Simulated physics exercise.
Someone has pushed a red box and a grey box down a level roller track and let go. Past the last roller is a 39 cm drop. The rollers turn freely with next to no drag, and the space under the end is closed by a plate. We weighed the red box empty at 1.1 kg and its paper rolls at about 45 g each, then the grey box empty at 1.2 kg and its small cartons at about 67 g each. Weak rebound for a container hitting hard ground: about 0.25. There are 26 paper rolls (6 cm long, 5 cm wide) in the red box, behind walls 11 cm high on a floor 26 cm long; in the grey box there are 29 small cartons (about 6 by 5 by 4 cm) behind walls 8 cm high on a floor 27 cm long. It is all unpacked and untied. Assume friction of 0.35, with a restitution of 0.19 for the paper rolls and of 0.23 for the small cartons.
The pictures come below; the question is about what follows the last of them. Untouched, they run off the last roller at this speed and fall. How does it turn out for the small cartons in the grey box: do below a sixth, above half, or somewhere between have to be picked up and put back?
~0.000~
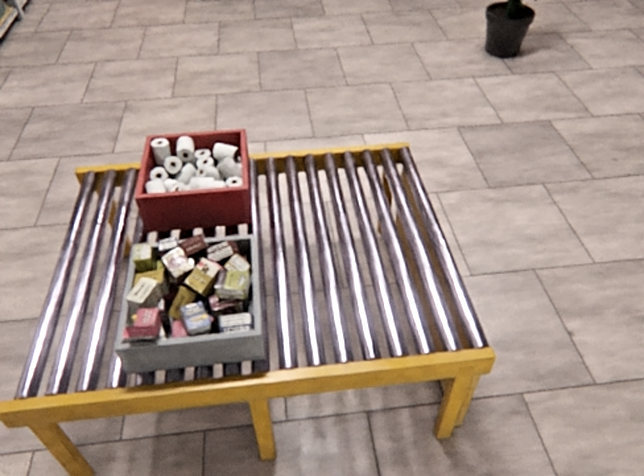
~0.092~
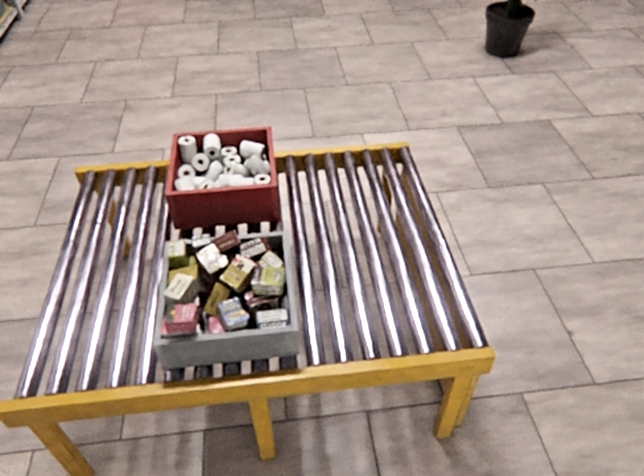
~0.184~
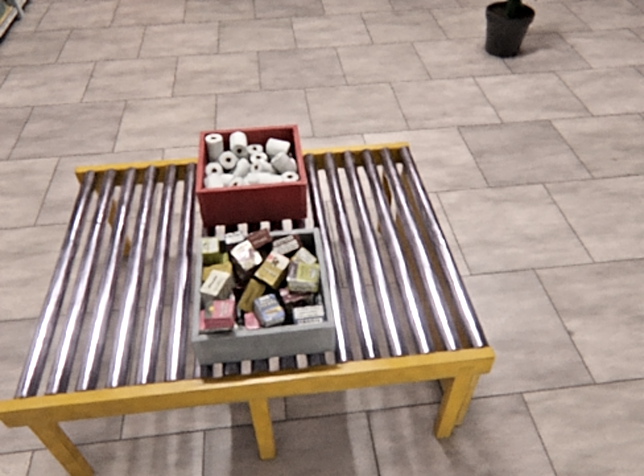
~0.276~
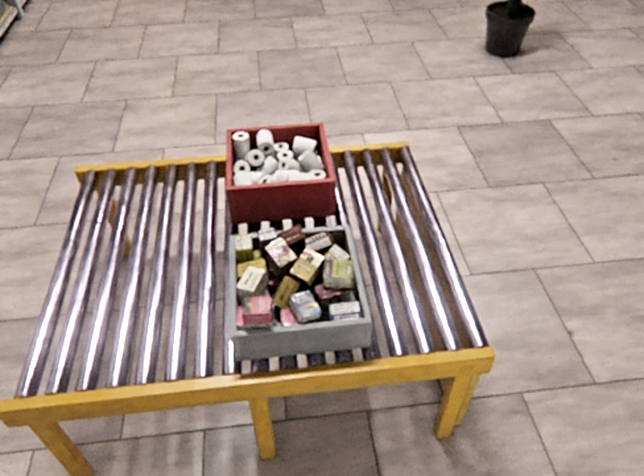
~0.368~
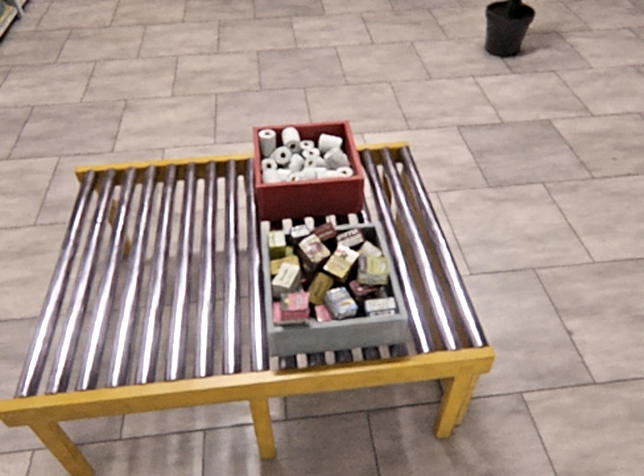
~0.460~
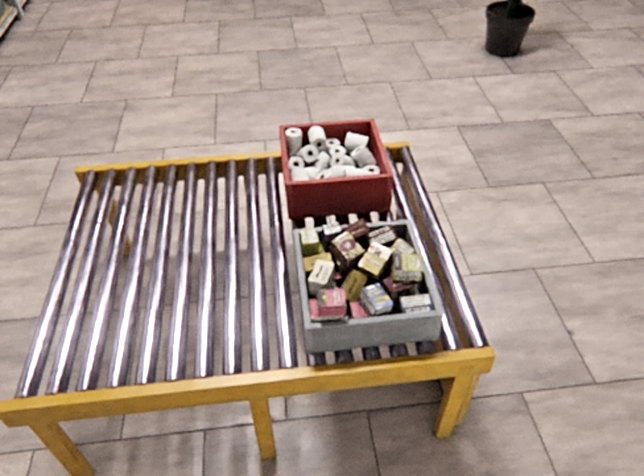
In the end between a sixth and a half of them need putting back.
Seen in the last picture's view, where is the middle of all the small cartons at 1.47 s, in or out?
Around (553, 332) in pixels.
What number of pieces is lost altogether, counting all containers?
Roughly 25 pieces.
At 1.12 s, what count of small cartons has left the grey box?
Count out: Close to 6.
After 0.57 s, the overhang begins.
After 0.92 s, the red box leans 11° with 0 of 26 out and the grey box leans 13° with 0 of 29 out.
After 1.12 s, the red box leans 55° with 0 of 26 out and the grey box leans 54° with 6 of 29 out.
After 1.47 s, the red box has gone over with 4 of 26 out and the grey box leans 47° with 9 of 29 out.
Outcome (at 2.10 s), the red box has gone over with 15 of 26 out and the grey box is level with 8 of 29 out. Asked share, 8 of 29, 28 per cent.
